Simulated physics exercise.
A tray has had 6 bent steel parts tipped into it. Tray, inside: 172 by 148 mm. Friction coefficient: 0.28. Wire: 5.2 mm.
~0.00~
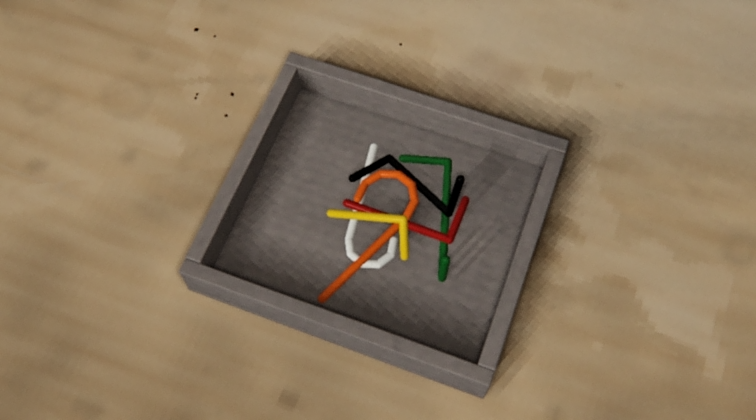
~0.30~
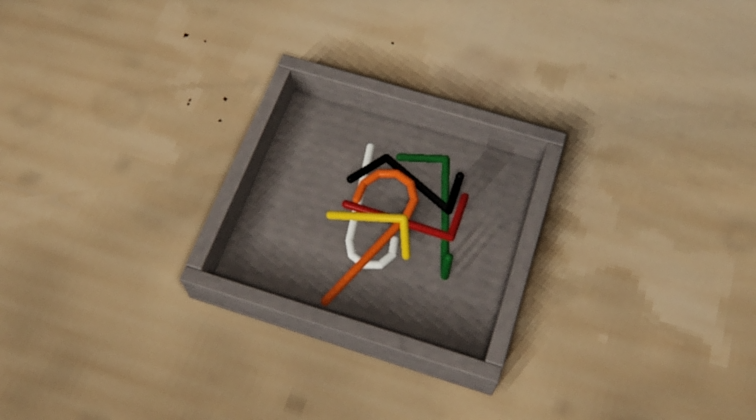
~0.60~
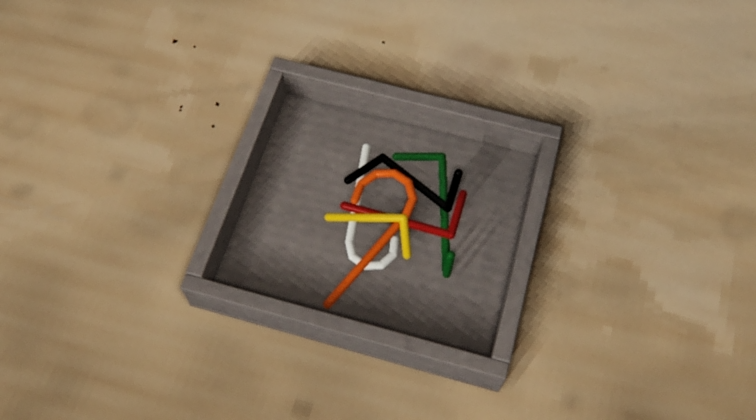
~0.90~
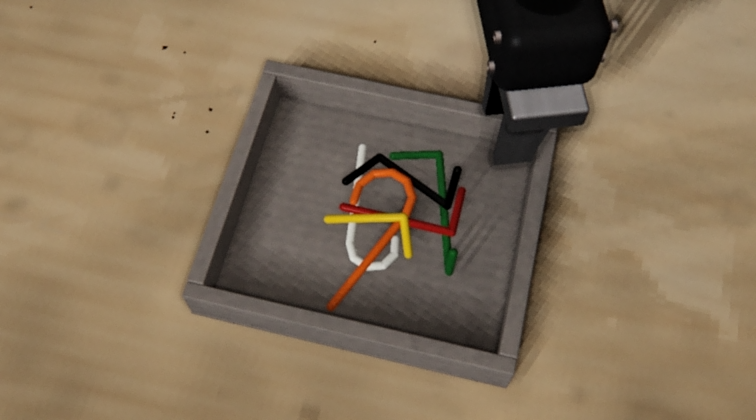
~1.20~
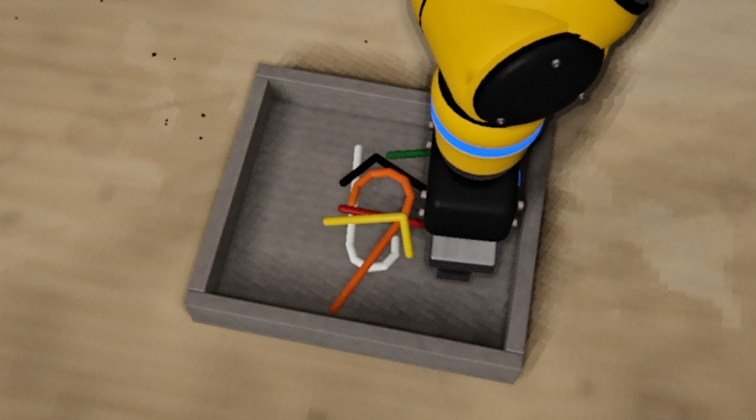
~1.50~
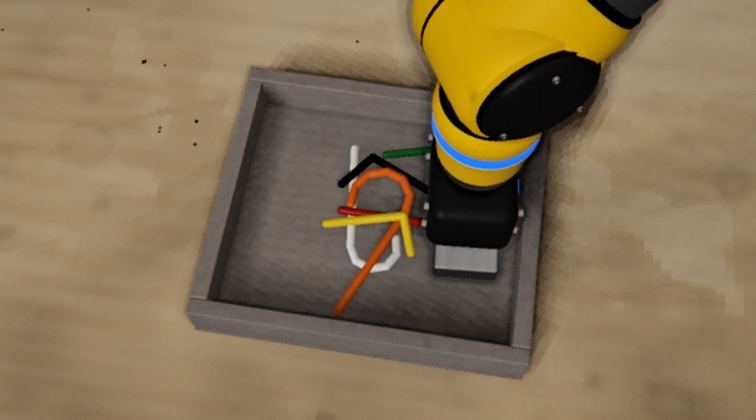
A yellow and black robot arm enters from the top right, over a gray tray where bent rods in six colours lie tangled. It moves down and slightly left to the right side of the pile and closes its gripper on the green rod, while the view drifts slightly.
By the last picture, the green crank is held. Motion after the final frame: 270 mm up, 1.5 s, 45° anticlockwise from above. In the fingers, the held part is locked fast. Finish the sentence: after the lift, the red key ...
... is hanging from the lifted part.
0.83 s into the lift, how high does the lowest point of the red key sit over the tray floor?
Height: Approx. 100 mm.
By 1.95 s, lowest point more than 20 mm over the tray floor, green crank 58 mm.
By 2.33 s, lowest point more than 20 mm over the tray floor, green crank 159 mm, red key 95 mm.
By 3.00 s, lowest point more than 20 mm over the tray floor, green crank 273 mm, red key 209 mm.
Finally, hanging green crank 273 mm, red key 209 mm; the other 4 are down.
